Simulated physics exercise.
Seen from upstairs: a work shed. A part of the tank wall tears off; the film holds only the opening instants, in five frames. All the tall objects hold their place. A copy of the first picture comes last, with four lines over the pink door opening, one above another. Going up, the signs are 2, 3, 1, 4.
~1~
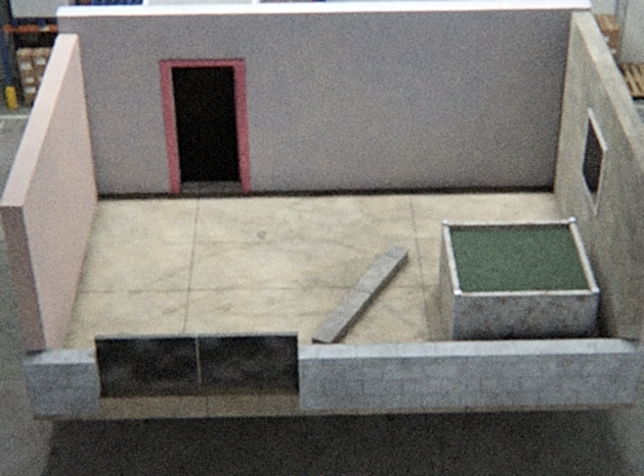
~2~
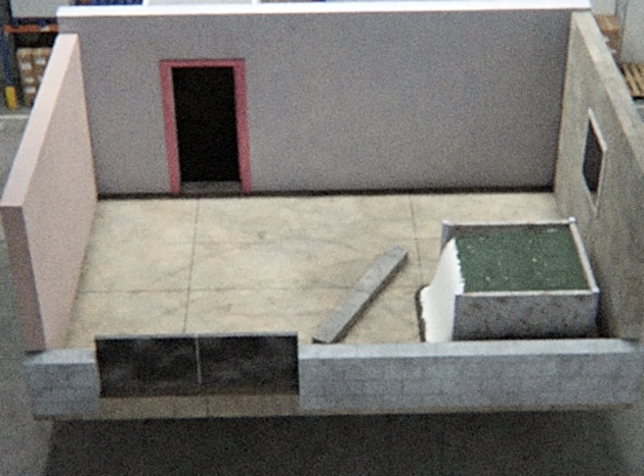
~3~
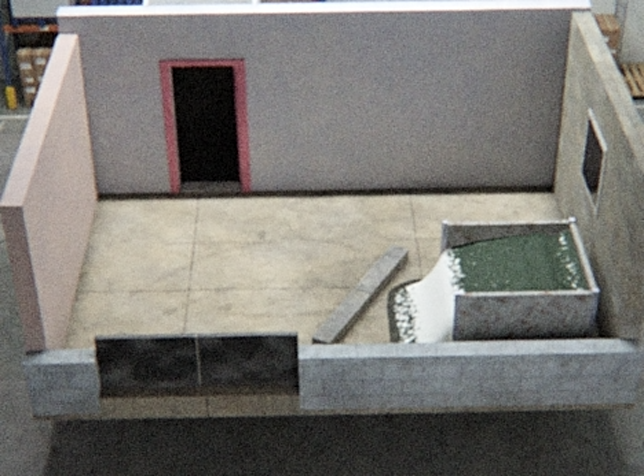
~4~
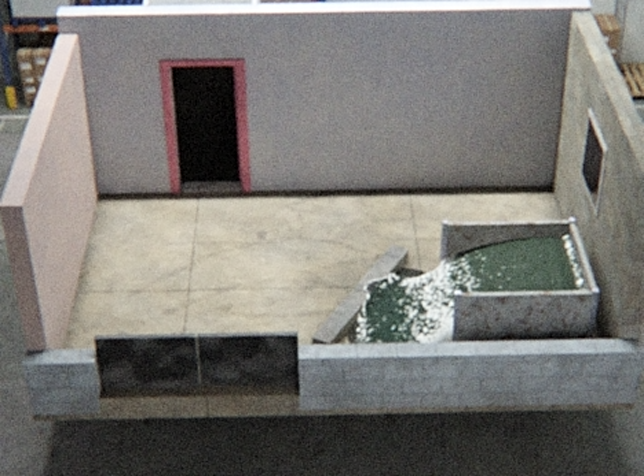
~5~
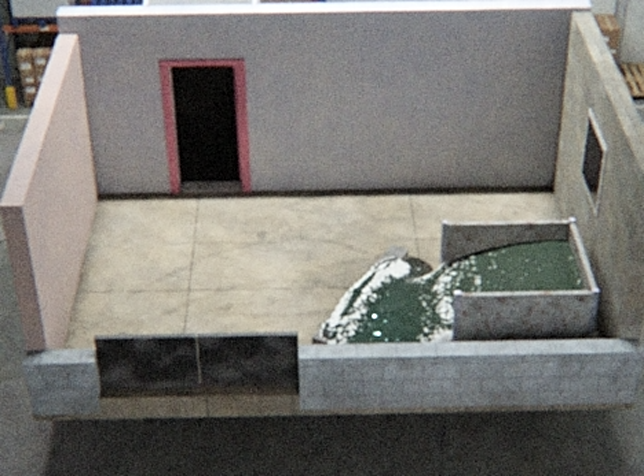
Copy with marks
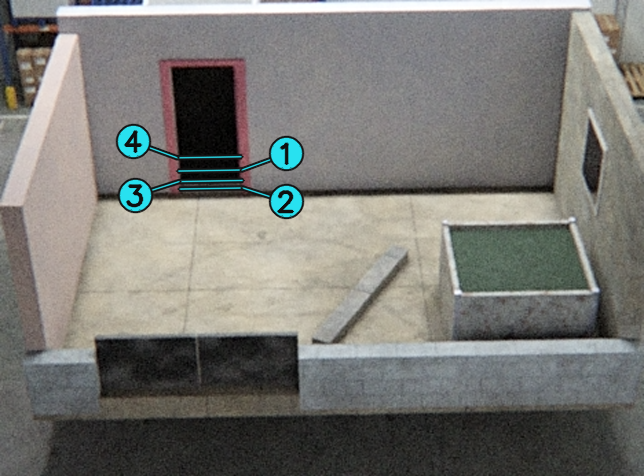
Green water pours with white foam from the left side of a grey tank at the right of a roofless work shed, seen from above by a still camera. It spreads left across the pale floor, reaches a slanting grey beam and washes over it. The pink-framed doorway in the grey back wall, pinkish left wall, and dark shut gate at front left stay still.
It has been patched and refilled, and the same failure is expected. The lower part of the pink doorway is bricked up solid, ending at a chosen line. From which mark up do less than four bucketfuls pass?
3.
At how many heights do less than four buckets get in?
Three of them.
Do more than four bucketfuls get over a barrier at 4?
No, not at all.
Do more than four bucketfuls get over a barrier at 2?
Yes, it does.
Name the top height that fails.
That would be 2.
In cyan, 1 at (210, 170); 2 at (211, 188); 3 at (210, 181); 4 at (209, 157); from the bottom up 2, 3, 1, 4.
Choosing 1, nothing gets over.
Choosing 2, about 9 bucketfuls get in.
Choosing 3, a splash gets over, under a bucket.
Choosing 4, nothing gets over.
